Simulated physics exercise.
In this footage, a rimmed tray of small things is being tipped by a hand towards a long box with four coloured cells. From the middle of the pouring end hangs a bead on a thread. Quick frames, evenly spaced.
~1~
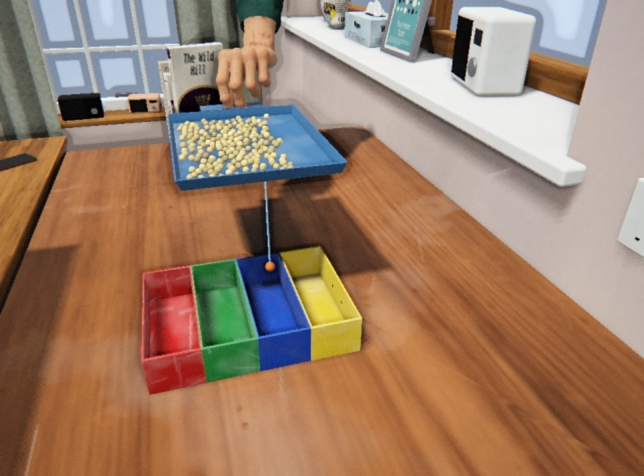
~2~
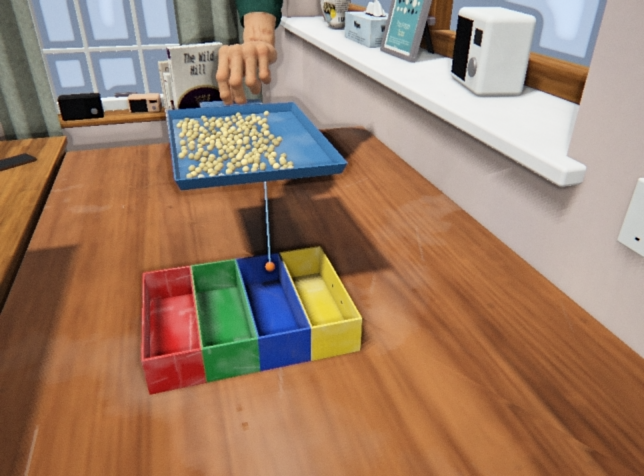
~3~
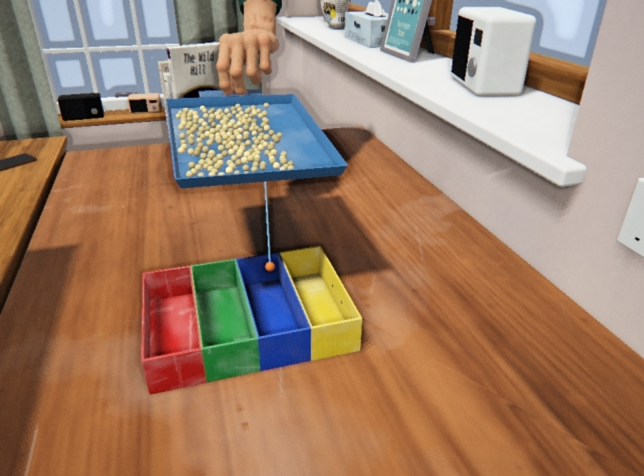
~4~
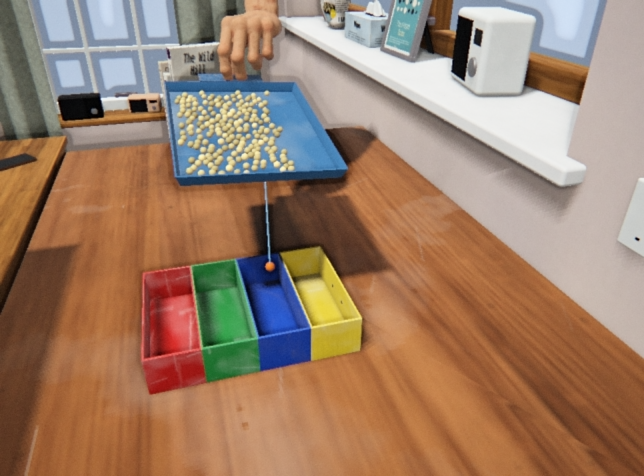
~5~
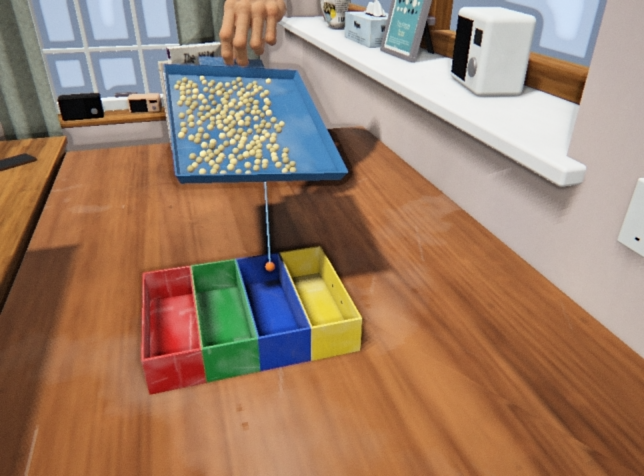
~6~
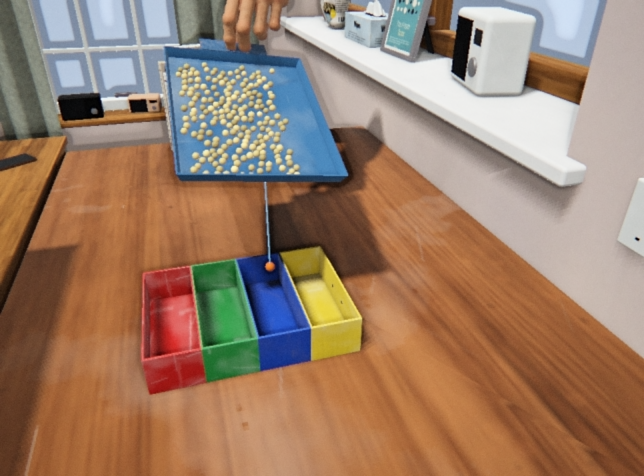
Blue tray of soya beans being steadily tilted by a hand raising its far edge above a box with red, green, blue and yellow cells.
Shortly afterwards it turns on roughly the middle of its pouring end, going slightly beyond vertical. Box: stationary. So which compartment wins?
The yellow one wins.
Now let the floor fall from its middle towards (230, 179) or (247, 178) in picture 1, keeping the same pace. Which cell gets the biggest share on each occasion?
So the first one goes to the green cell and the second to green.
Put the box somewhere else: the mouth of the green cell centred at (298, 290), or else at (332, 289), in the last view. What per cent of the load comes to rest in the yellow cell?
Respectively 20 percent and 0 percent.
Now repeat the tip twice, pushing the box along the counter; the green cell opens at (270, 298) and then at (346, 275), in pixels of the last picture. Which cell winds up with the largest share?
First try: The cell in yellow. Second try: Green.
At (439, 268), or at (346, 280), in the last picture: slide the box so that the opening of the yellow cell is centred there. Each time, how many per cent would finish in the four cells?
Some 100 and then some 90 per cent.
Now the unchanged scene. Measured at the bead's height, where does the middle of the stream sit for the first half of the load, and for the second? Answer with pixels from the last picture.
The early half goes through (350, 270), the late half through (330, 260).
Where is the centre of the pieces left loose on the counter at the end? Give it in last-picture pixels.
Look around pixel (402, 318).
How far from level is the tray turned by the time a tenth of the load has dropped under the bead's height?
About 65° of tilt.
Just after the last frame, tray tipped steeply; roughly half on the tray; about a tenth in the yellow cell; just a few in the blue cell; roughly a third falling or outside the box.
A moment on, tray tipped past a quarter turn; roughly a third in the yellow cell; about a tenth in the blue cell; just a few in the green cell; roughly half falling or outside the box.
Further on, tray tipped past a quarter turn; roughly a third in the yellow cell; about a tenth in the blue cell; just a few in the green cell; roughly half falling or outside the box.
When it is over, tray tipped past a quarter turn; roughly a third in the yellow cell; about a tenth in the blue cell; just a few in the green cell; not one in the red cell; roughly half outside the box.
